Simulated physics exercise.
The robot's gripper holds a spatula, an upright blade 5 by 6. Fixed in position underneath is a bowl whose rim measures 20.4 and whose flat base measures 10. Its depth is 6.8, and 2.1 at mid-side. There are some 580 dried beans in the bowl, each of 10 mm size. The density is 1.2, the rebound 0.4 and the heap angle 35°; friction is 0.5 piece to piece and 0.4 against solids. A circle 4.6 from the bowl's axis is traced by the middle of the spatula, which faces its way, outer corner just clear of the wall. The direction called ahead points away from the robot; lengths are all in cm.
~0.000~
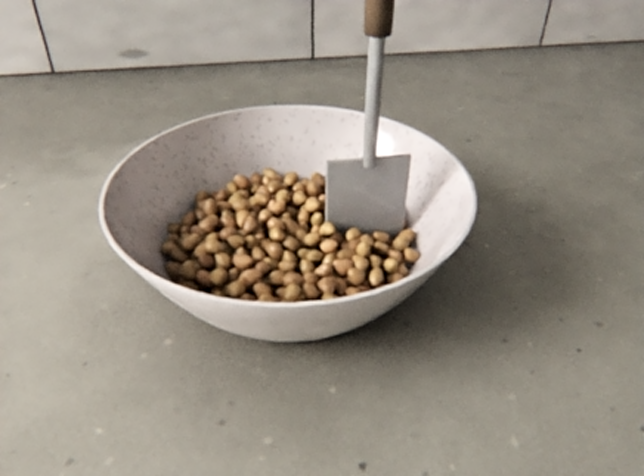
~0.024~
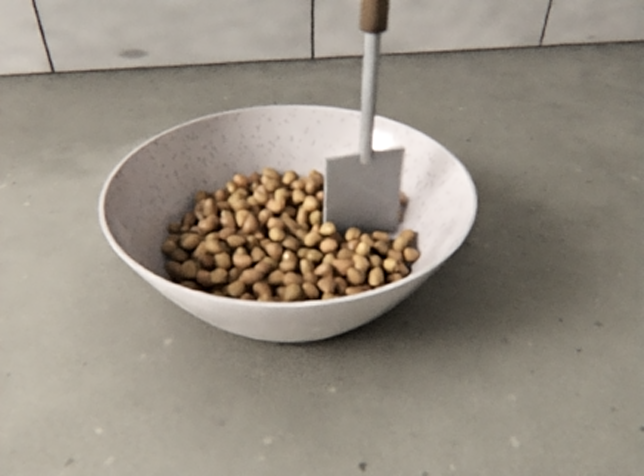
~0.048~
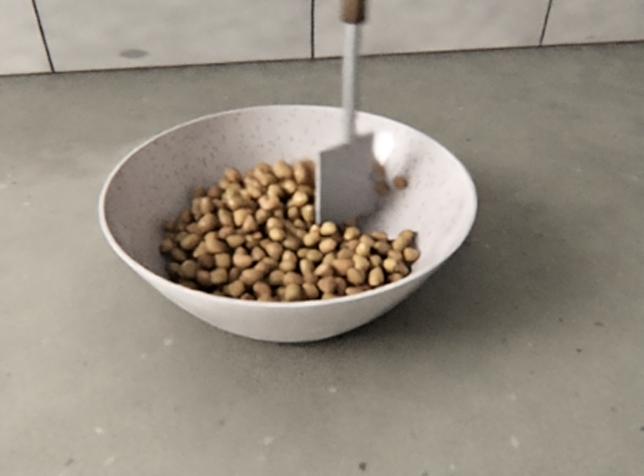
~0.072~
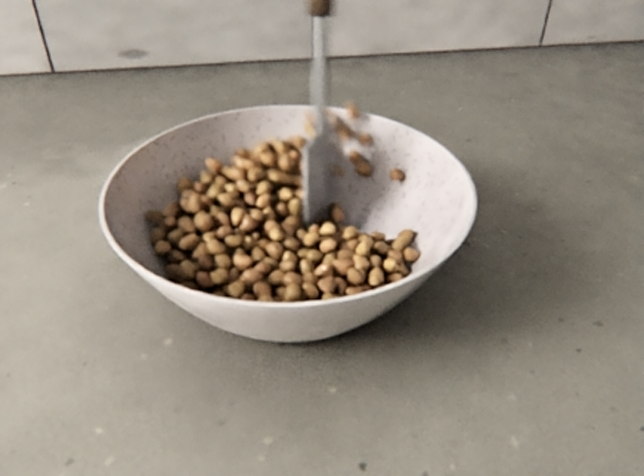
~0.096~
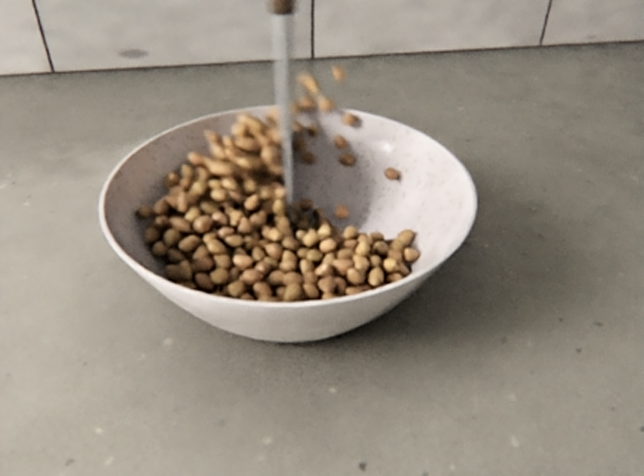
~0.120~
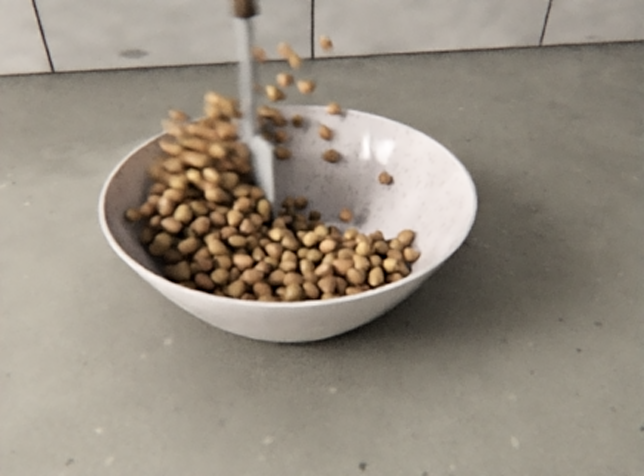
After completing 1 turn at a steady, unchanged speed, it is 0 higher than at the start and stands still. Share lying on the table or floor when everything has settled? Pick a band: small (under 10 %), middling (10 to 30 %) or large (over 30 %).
Large.
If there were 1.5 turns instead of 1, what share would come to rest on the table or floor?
Roughly 50 per cent.
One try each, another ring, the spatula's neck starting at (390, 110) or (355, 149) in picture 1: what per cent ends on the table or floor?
Near 20 and 25 in a hundred, one try each.
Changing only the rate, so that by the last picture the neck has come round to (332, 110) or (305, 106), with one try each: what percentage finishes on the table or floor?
Roughly 5 and 15 percent, in that order.
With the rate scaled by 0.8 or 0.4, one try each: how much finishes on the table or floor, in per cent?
First try close to 30, second close to 5, in per cent.
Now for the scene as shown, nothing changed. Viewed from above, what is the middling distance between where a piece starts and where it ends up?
Around 11 centimetres.
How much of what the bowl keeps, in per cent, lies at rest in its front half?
Roughly 35 per cent.
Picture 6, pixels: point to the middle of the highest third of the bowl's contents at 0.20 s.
About pixel (184, 239).
After 0.20 s, 202° round, highest piece 14 above the table; 519 in the bowl, 56 in flight or on the tool.
After 0.28 s, 292° round, highest piece 15 above the table; 437 in the bowl, 16 on the table or floor, 122 in flight or on the tool.
After 0.52 s, 0° round, highest piece 7 above the table; 346 in the bowl, 227 on the table or floor, 2 in flight or on the tool.
After 1.22 s, 0° round, highest piece 6 above the table; 346 in the bowl, 229 on the table or floor.
In the end, 346 in the bowl, 229 on the table or floor. That is 40 % on the table or floor.
